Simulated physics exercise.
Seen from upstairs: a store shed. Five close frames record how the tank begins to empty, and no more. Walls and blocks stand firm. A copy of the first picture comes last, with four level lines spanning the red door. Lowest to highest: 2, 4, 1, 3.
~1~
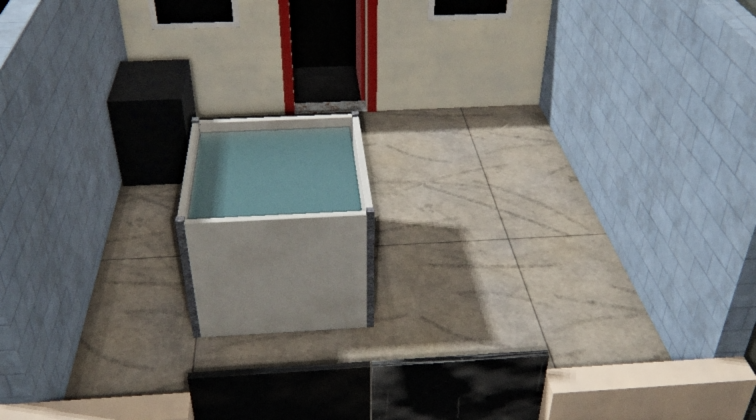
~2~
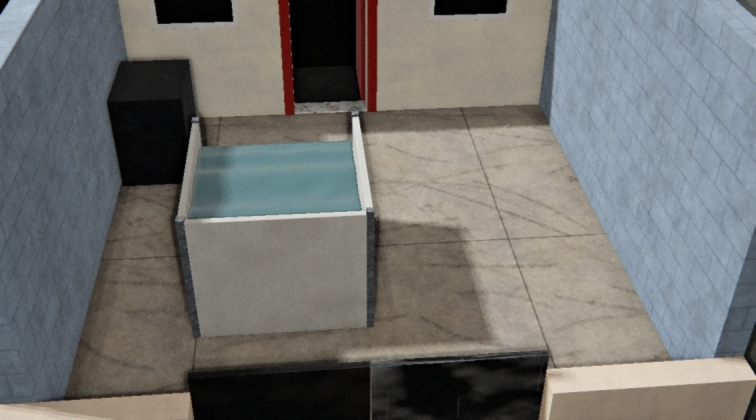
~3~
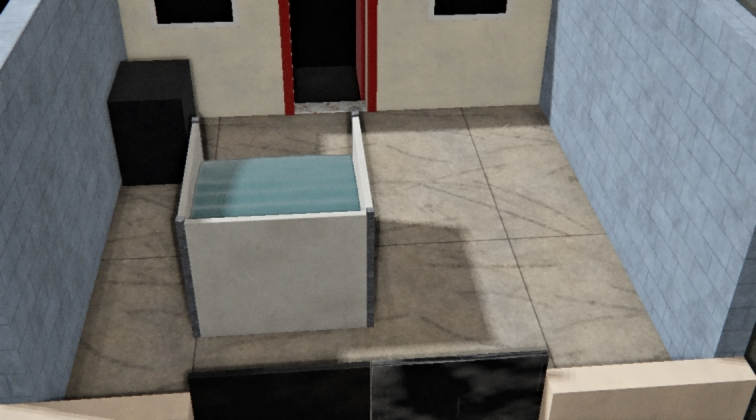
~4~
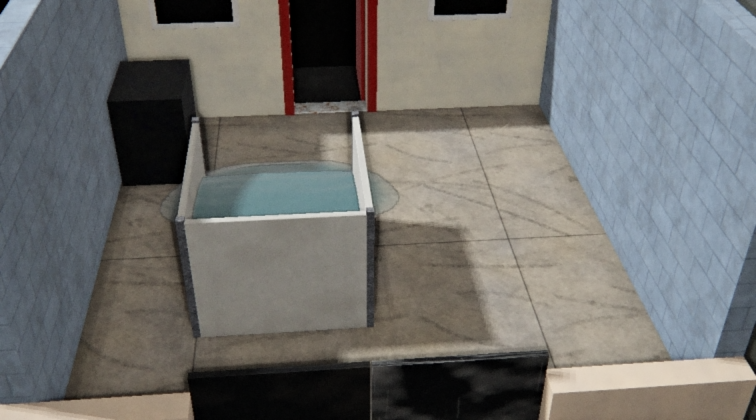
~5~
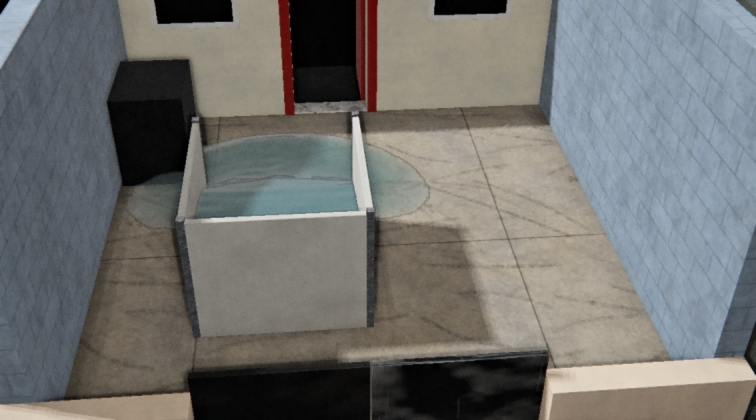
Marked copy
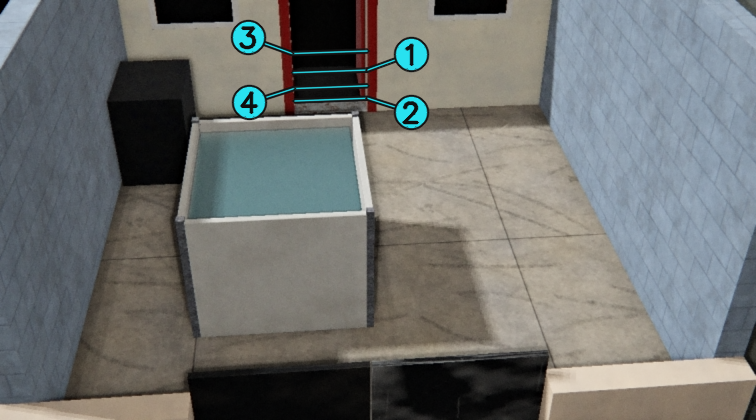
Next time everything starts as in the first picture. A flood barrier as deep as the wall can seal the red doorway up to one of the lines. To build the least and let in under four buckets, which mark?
That is height 1.
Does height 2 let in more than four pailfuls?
Yes, that goes wrong.
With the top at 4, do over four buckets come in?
Yes.
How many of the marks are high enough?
Two of them.
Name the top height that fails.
That would be 4.
On the marked copy, 1 at (330, 71); 2 at (331, 99); 3 at (329, 52); 4 at (330, 87); from the bottom up 2, 4, 1, 3.
If 1 is chosen, a splash gets over, under a bucket.
If 2 is chosen, dozens of bucketfuls pour in.
If 3 is chosen, nothing gets over.
If 4 is chosen, about 12 bucketfuls get in.
